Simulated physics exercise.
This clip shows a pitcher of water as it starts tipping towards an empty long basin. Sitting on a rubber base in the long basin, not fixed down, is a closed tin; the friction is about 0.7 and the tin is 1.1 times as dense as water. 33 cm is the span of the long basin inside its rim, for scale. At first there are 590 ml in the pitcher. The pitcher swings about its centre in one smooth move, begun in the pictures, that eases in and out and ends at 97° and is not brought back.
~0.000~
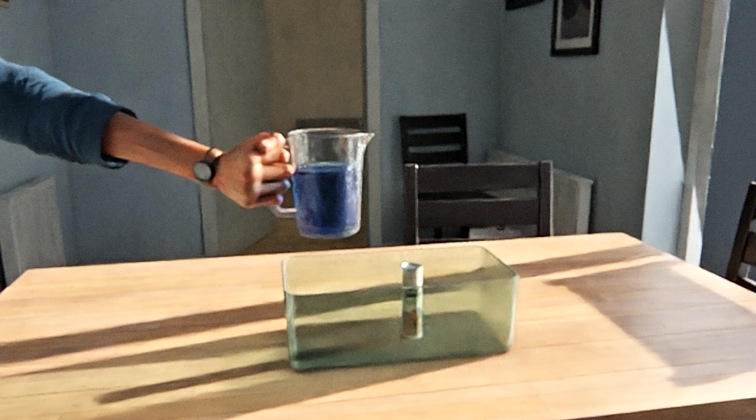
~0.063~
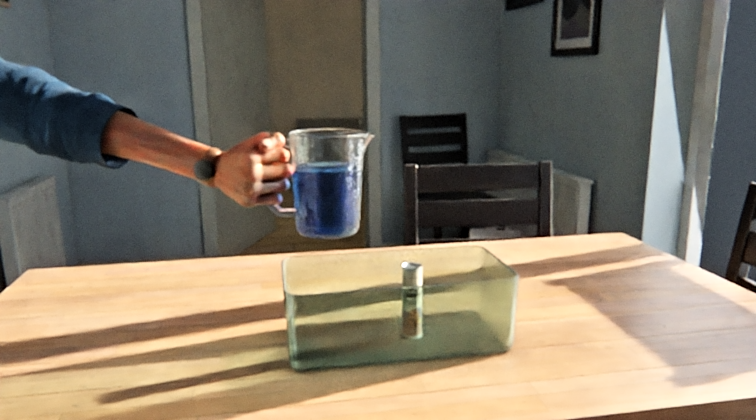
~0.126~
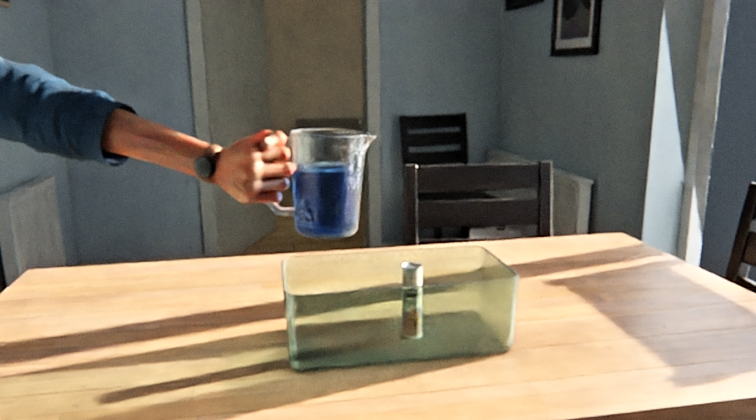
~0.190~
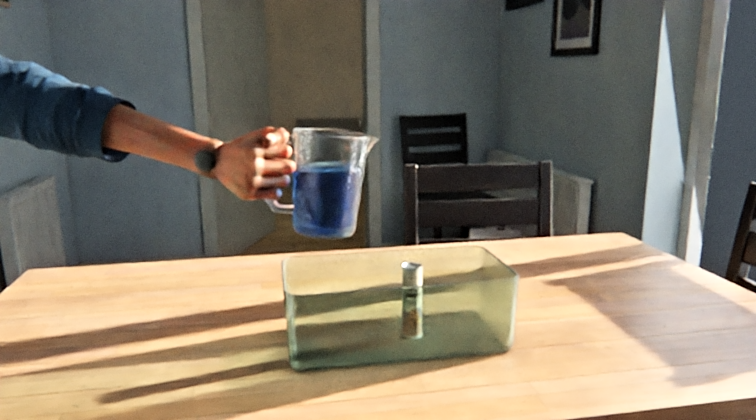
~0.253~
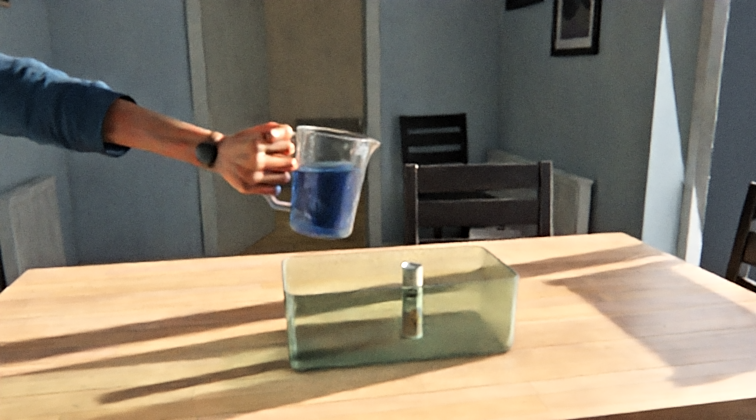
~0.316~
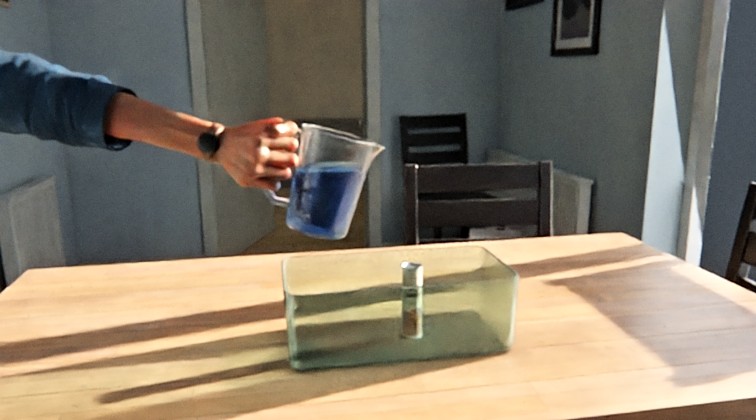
A hand held a clear pitcher of blue water above a long, greenish see-through basin with a small closed tin standing inside, then slowly tilted the pitcher a little to the right.
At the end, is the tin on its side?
It does not tip.
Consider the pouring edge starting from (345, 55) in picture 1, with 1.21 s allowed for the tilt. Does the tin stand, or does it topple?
Then the tin remains standing.
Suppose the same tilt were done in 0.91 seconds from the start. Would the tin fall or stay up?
Holds steady.
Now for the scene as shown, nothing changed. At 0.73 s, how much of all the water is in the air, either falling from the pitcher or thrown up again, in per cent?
Share: Roughly 5 per cent.
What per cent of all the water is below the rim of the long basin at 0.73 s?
0 %, give or take.
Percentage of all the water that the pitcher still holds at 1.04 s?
Remaining share: Approx. 48 %.
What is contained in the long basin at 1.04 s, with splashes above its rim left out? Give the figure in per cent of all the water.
30 per cent, give or take a little.
Then, 0.73 s in, the tilt is 64° and 95 per cent is still to pour; the tin stands where it began.
Then, 1.04 s in, the tilt is 92° and 49 per cent is still to pour; the tin stands where it began.
Then, 1.36 s in, the tilt is 97° and 9 per cent is still to pour; the tin stands where it began.
Then, 1.71 s in, the tilt is 97° and 1 per cent is still to pour; the tin stands where it began.
Finally, the tin stands where it began.
